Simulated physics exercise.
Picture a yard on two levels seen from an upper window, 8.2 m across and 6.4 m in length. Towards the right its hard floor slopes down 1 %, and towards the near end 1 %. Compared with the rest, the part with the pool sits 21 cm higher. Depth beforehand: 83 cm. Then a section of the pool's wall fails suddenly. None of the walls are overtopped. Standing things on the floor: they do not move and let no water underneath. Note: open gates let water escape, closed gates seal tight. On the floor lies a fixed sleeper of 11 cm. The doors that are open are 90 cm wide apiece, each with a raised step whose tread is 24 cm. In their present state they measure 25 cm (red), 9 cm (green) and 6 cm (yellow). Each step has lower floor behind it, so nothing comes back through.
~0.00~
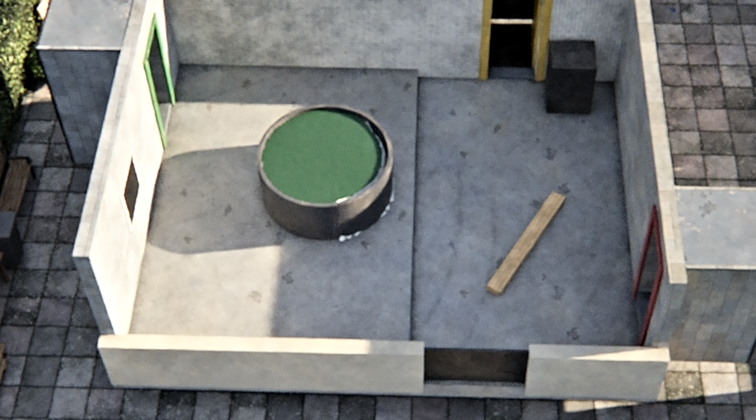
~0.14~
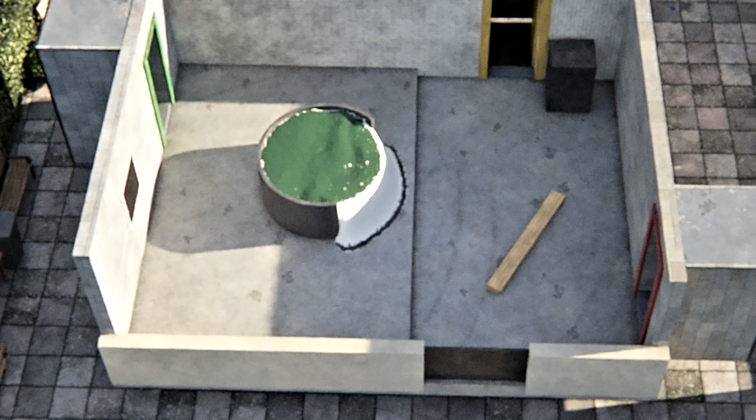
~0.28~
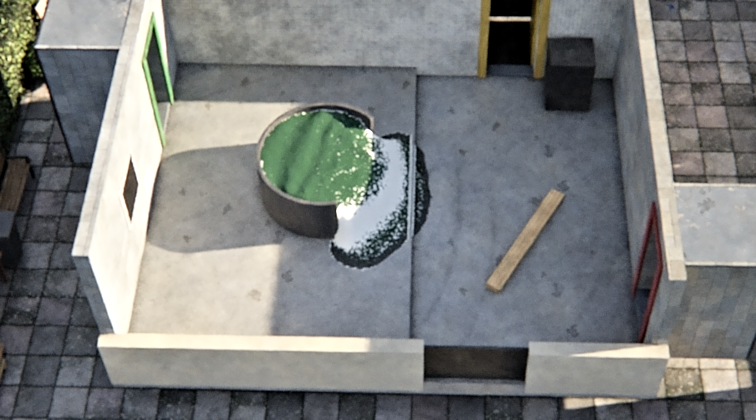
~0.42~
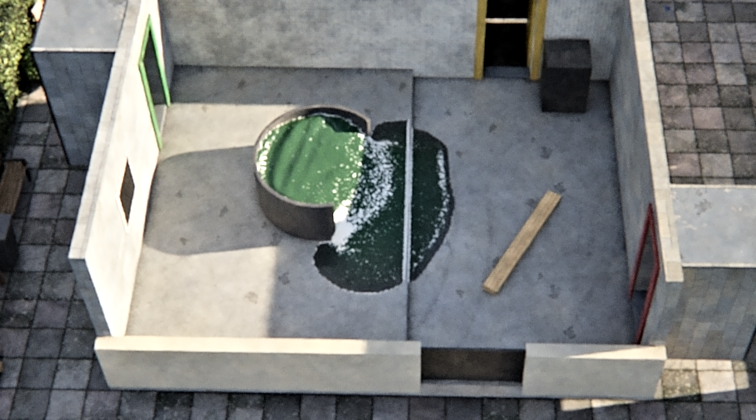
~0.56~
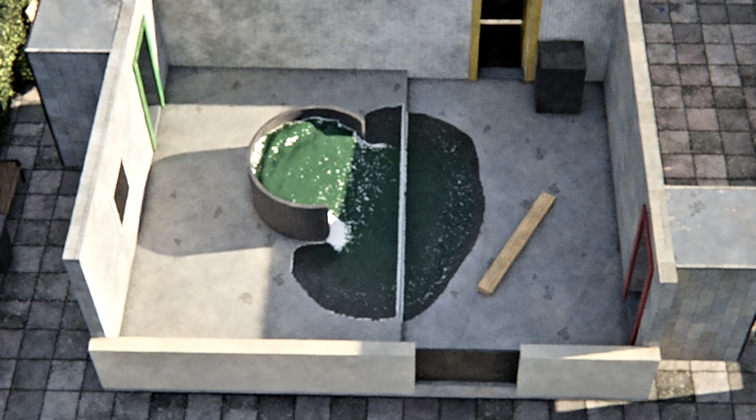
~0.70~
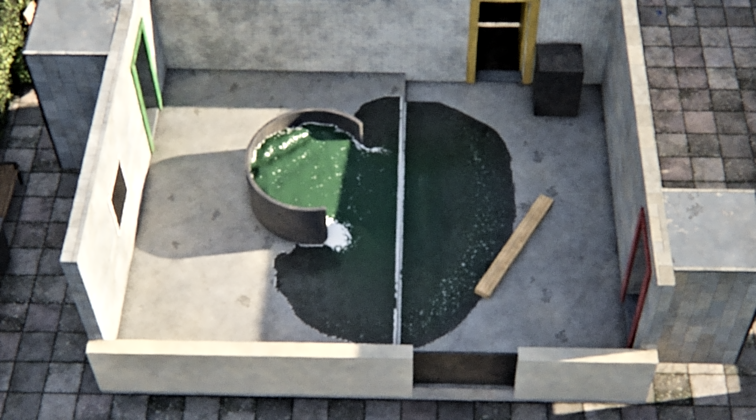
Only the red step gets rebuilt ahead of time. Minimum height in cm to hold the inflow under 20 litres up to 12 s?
Roughly 31 cm.
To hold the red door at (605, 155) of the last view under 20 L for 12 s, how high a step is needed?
It needs roughly 23 cm.
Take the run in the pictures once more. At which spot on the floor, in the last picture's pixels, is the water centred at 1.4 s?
The centre of all the water is around (402, 220).
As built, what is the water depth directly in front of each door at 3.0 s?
Depths, in cm - red: 37, green: 0, yellow: 7.
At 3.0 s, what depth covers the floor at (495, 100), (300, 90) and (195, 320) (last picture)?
Roughly 6, 0 and 0 cm, in turn.
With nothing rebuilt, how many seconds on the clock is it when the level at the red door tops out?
The level tops out around 2.8 s.
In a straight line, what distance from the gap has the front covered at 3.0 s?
5.2 metres.
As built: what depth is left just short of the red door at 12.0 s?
You'd measure close to 19.0 cm there.
After 1.4 s water covers 50 % of the floor, deepest (25 cm) near (517, 231); it has not reached the red door.
After 3.0 s water covers 55 % of the floor, deepest (39 cm) near (569, 378); 37 cm at the red door, 30 litres in over its 25 cm step.
After 12.0 s water covers 50 % of the floor, deepest (20 cm) near (569, 378); 19 cm at the red door, 50 litres in over its 25 cm step.
At the red door as built, the water arrived by 1.6 s and peaked near 39 cm at 2.8 s.
Run again over the same 12 s with other heights there, 47 litres in over 25.5 cm, 10 litres over 34.5 cm. The limit of 20 litres is kept from about 31 cm up.
